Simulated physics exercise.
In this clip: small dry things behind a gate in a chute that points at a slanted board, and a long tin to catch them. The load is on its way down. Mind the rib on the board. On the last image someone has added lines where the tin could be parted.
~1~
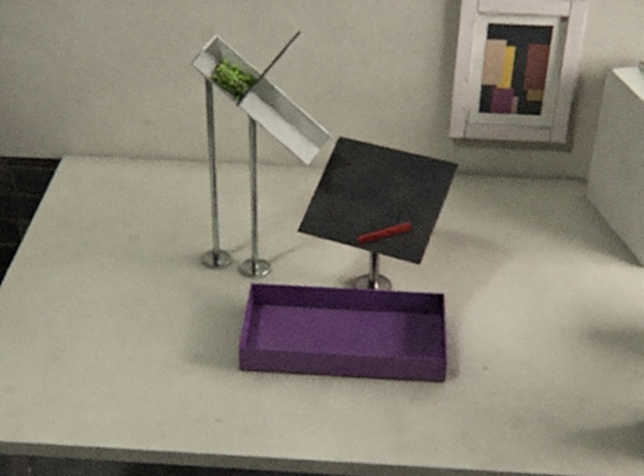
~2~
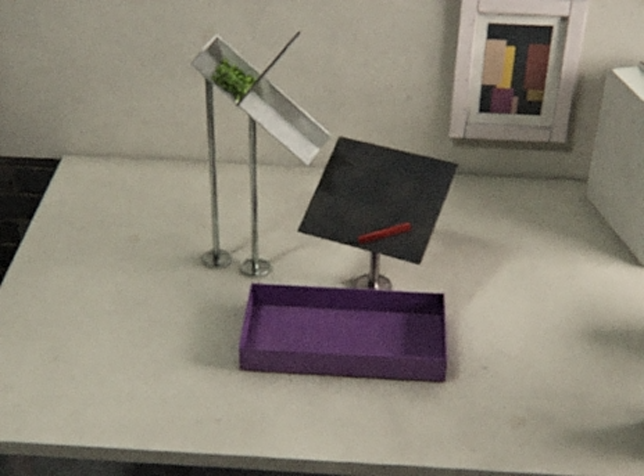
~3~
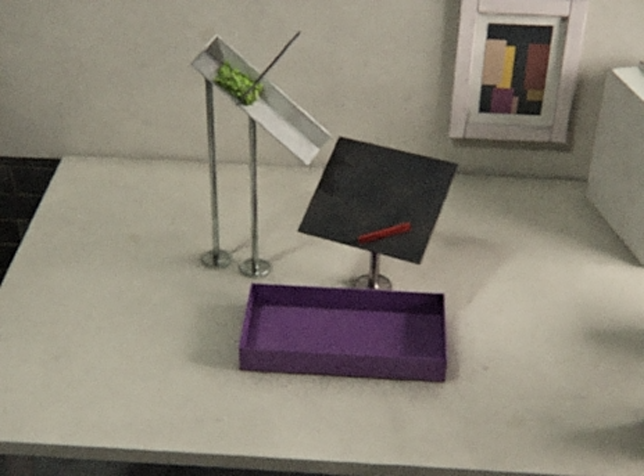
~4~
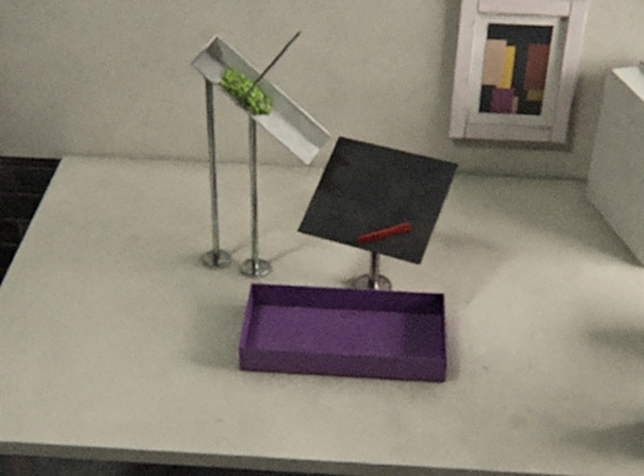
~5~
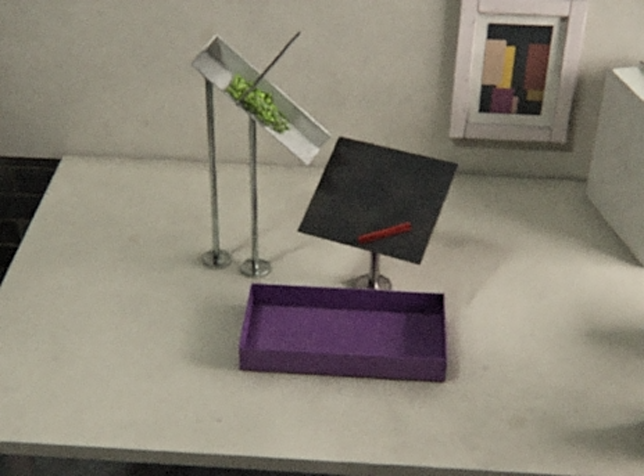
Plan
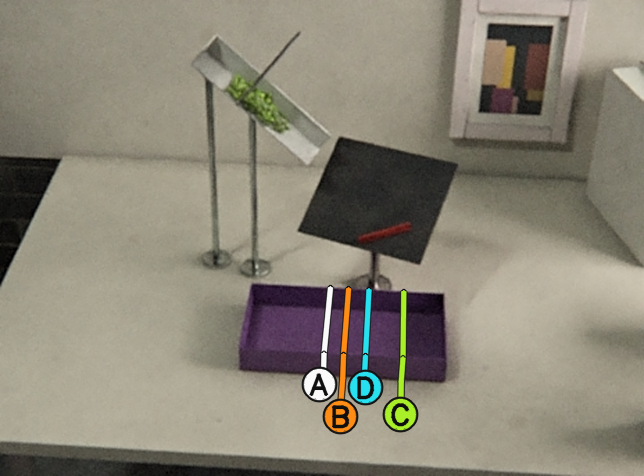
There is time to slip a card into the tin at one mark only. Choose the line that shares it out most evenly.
Best: A.
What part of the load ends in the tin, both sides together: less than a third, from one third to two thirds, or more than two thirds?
About that: More than two thirds.
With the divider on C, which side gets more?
The left side.
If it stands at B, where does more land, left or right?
More lands on the left.
On the marked copy, line A crosses the front rim at (324, 353); line B crosses the front rim at (343, 354); line C crosses the front rim at (403, 357); line D crosses the front rim at (365, 355).
With A, of what is caught, roughly a third on the left of the divider, roughly two thirds on the right.
With B, of what is caught, the larger part on the left of the divider, roughly a quarter on the right.
With C, of what is caught, almost all on the left of the divider, about a tenth on the right.
With D, of what is caught, the larger part on the left of the divider, about a tenth on the right.
